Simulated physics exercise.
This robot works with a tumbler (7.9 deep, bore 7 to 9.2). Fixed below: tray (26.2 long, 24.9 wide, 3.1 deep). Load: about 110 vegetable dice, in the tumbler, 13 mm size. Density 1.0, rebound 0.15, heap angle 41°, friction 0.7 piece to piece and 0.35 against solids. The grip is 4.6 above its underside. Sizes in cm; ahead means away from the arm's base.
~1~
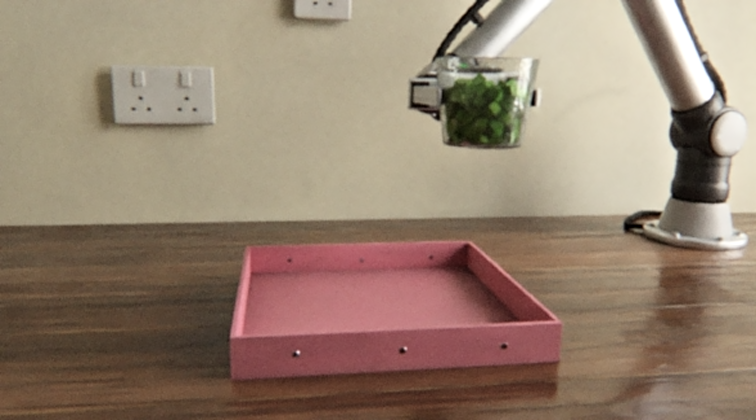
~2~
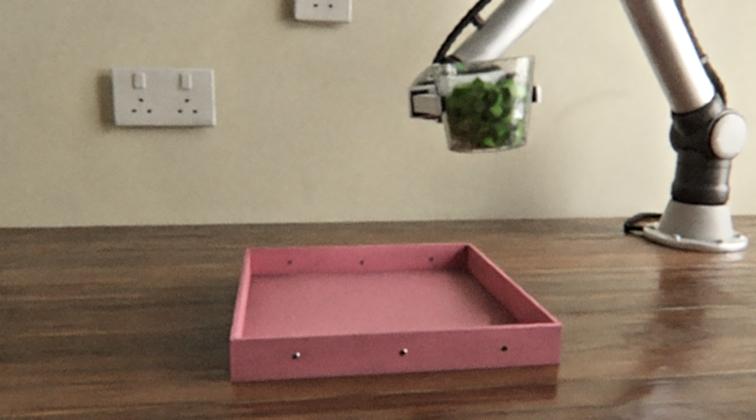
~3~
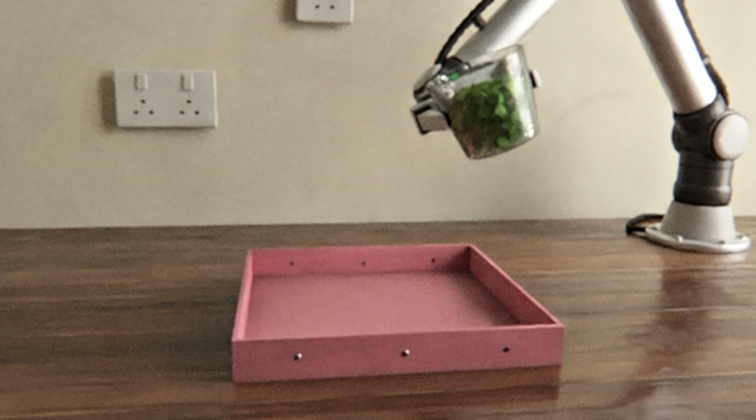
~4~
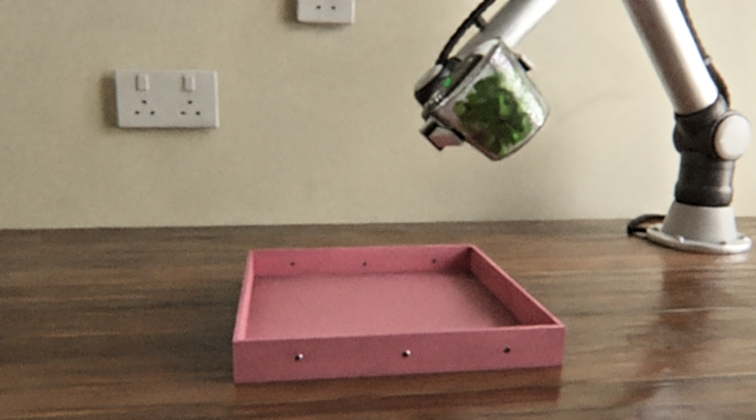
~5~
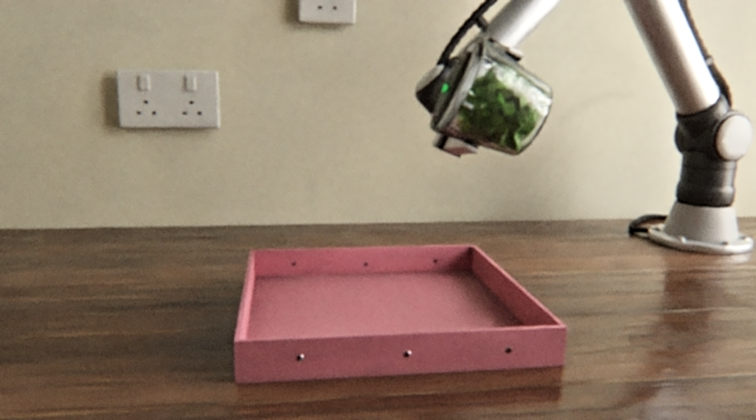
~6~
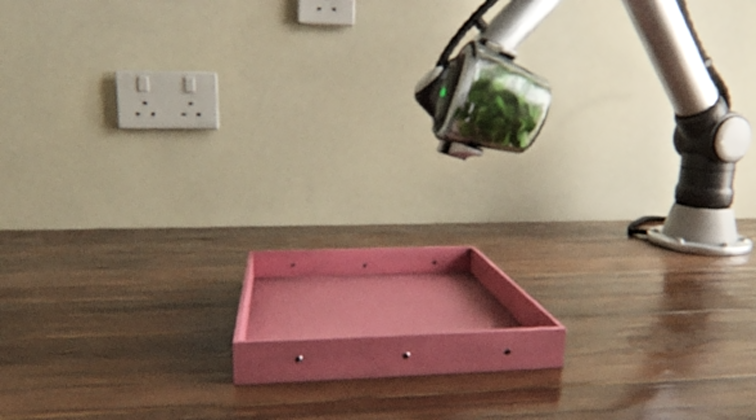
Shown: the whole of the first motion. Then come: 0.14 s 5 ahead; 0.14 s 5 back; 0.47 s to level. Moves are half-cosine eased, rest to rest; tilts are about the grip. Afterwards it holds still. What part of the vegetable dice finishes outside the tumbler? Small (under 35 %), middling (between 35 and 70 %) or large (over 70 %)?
Answer: Middling; between 35 and 70 % of the vegetable dice finish outside the tumbler.
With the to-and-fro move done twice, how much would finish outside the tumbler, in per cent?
Then about 70 per cent.
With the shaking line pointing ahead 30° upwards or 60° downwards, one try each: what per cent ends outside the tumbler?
Some 60 and 5 per cent.
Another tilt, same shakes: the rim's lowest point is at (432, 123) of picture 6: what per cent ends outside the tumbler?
About 15 per cent.
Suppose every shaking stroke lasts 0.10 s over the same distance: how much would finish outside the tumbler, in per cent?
Then about 80 per cent.
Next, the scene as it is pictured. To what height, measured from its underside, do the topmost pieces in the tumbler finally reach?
Roughly 6.5 cm.
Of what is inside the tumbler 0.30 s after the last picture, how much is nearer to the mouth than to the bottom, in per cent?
Some 70 per cent.
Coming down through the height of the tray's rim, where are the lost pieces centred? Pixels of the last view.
Around (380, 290).
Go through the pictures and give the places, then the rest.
The first frame shows tumbler middle at (484, 104), level; upper third of the load around (486, 95), from x 450 to 520, top at y 80; 111 in the tumbler.
The second frame shows tumbler middle at (485, 106), tilted 7° forward; upper third of the load around (492, 96), from x 450 to 520, top at y 85.
The third frame shows tumbler middle at (489, 106), tilted 25° forward; upper third of the load around (496, 97), from x 455 to 530, top at y 80.
The fourth frame shows tumbler middle at (492, 105), tilted 48° forward; upper third of the load around (503, 92), from x 460 to 535, top at y 75.
The fifth frame shows tumbler middle at (495, 104), tilted 66° forward; upper third of the load around (508, 87), from x 465 to 540, top at y 70.
The sixth frame shows tumbler middle at (494, 104), tilted 73° forward; upper third of the load around (505, 88), from x 460 to 540, top at y 70; 111 in the tumbler.
Then, 0.30 s after the last picture, tilted 73° forward, highest piece 22 above the table; 70 in the tumbler, 4 in the tray, 37 in flight or on a rim.
Then, 0.60 s after the last picture, tilted 17° forward, highest piece 24 above the table; 64 in the tumbler, 46 in the tray, 1 in flight or on a rim.
Then, 0.95 s after the last picture, level, highest piece 23 above the table; 64 in the tumbler, 47 in the tray.
Then, 2.00 s after the last picture, level, highest piece 23 above the table; 64 in the tumbler, 47 in the tray.
Final count, 64 in the tumbler, 47 in the tray. That is 42 % outside the tumbler.
